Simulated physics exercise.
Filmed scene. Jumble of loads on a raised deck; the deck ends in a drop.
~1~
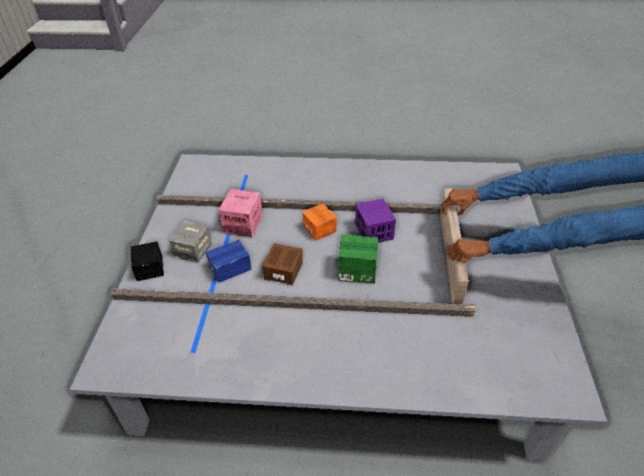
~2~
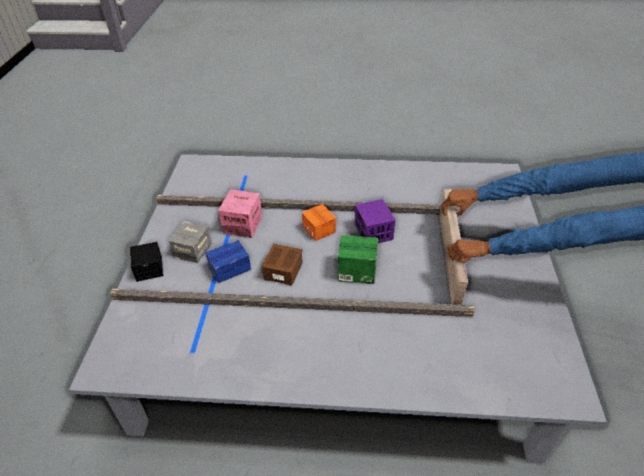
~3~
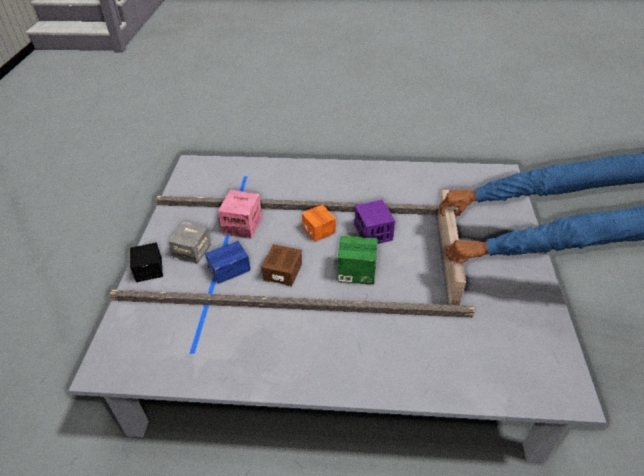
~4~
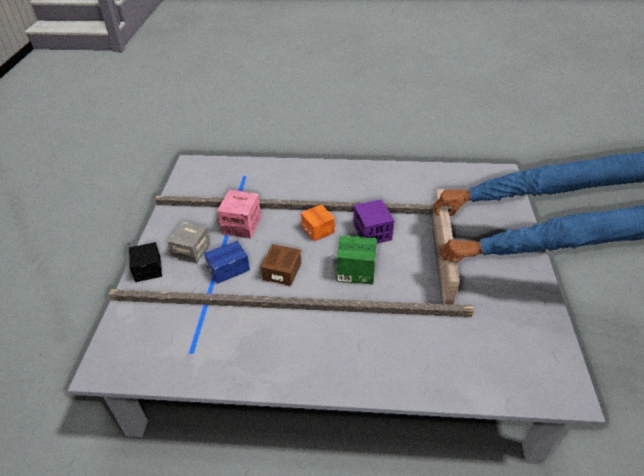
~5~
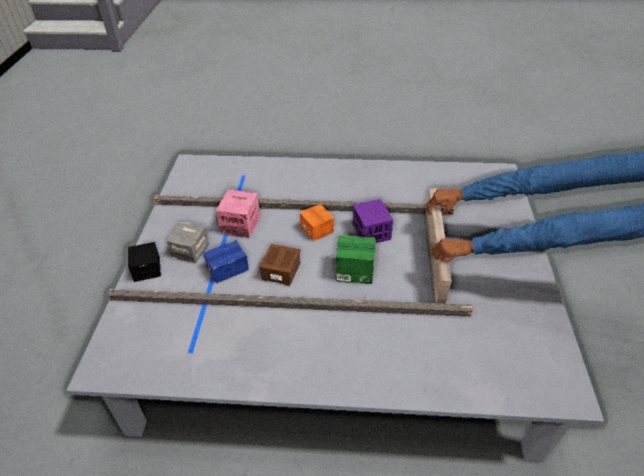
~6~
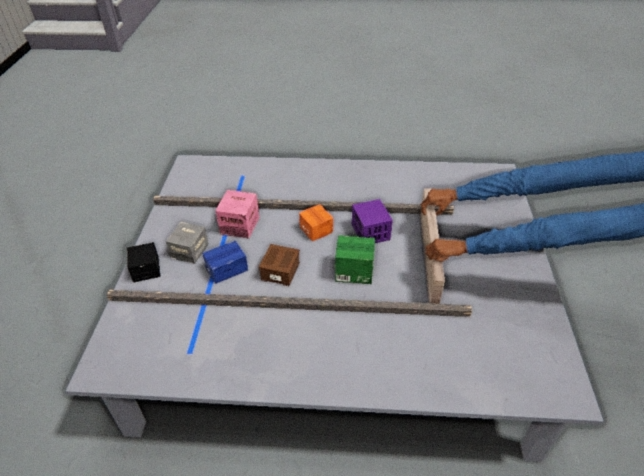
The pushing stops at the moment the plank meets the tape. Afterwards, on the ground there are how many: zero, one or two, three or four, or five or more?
On the ground there are one or two.
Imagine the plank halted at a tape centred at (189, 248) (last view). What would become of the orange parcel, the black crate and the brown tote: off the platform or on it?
Here's how it goes: The orange parcel stays where it is, the black crate ends up below, and the brown tote stays where it is.
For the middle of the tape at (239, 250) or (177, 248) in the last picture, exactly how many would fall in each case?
Tallies: 1, 5.
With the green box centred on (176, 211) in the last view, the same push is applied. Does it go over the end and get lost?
Started there, the object drops over the edge.
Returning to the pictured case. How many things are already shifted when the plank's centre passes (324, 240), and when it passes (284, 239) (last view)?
That gives 4 for the first and 7 for the second.
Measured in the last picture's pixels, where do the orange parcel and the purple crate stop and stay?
Reading them off: First (187, 216); then (213, 214).
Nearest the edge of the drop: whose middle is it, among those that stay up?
It's the blue parcel that ends nearest.
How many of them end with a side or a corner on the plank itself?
2 are in contact with it.
Soon after, none off yet; black crate at rest near (144, 262); grey box at rest near (188, 243); blue parcel at rest near (226, 262).
After that, none off yet; black crate at rest near (144, 262); grey box at rest near (188, 243); blue parcel displaced a little near (218, 261).
And then, none off yet; black crate displaced a little near (127, 263); grey box displaced about its own width near (167, 238); blue parcel displaced well along near (163, 263).
In the end, the number that fall off is one or two; gone, grey box and black crate.
